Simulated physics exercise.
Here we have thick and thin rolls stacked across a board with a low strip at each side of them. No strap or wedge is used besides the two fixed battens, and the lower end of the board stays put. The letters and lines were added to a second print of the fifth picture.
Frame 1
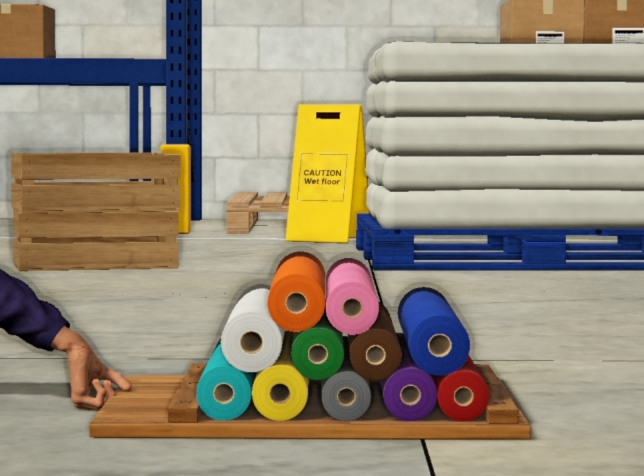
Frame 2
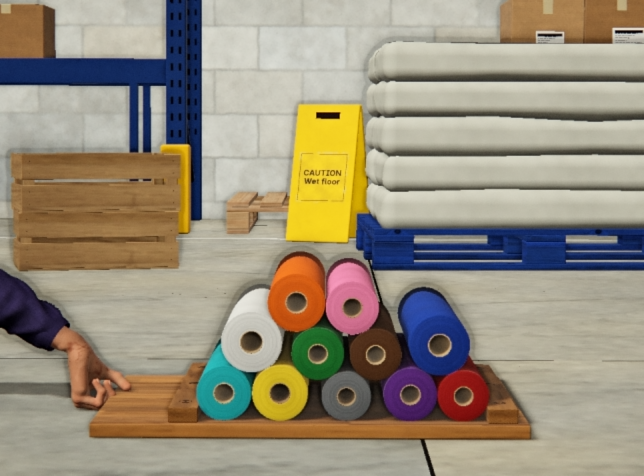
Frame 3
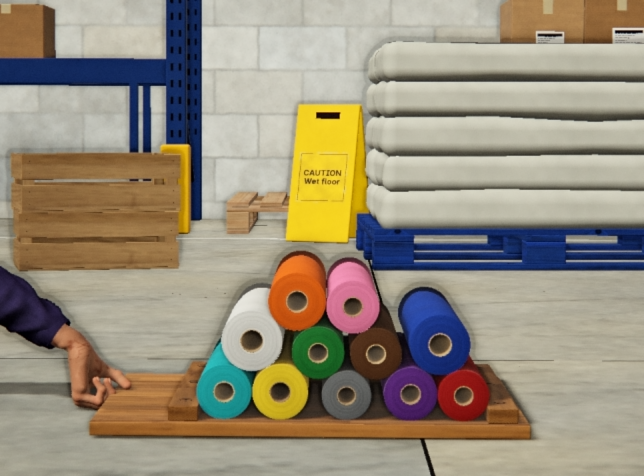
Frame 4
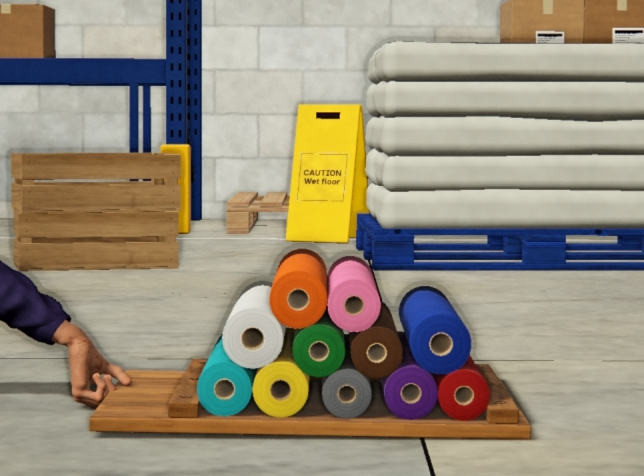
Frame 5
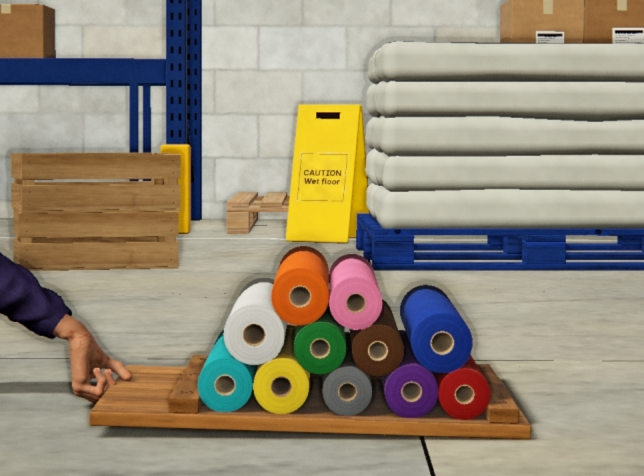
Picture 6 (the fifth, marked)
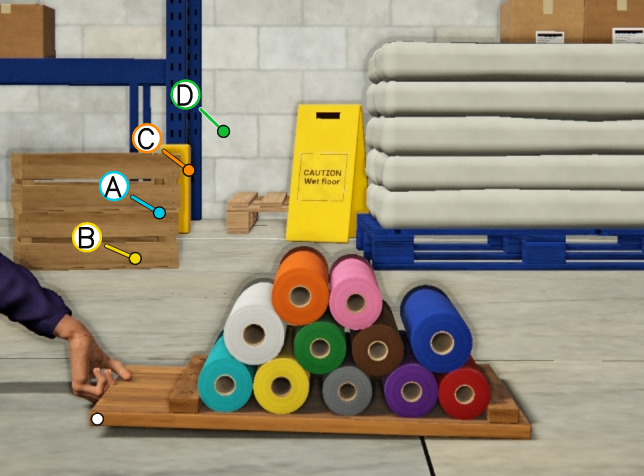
A pyramid of colourful rolls rests on a wooden board with low end strips, orange and pink on top, white, green, brown and blue below, and turquoise, yellow, grey, purple and red underneath. Seen from the front in a warehouse, a yellow caution sign, wooden crate and pale stacked bundles stand behind. A hand at left lifts the board's end very slightly, the rolls barely shifting rightward, while the view stays still.
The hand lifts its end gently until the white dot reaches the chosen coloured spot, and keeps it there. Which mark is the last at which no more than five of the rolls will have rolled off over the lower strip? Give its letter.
B is the limit.
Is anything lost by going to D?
At D: Yes.
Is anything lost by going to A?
At A: Yes.
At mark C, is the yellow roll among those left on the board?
The yellow roll: Yes.
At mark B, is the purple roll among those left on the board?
Yes.
On the marked copy, A at (160, 213); B at (135, 258); C at (189, 170); D at (224, 131); the white dot at (97, 419).
With B. Early on, board at 15°.
Further on, board at 24°.
At the end, board at 24°, five over the low batten.
As for the rest, A six over the low batten; C six over the low batten; D nine over the low batten.
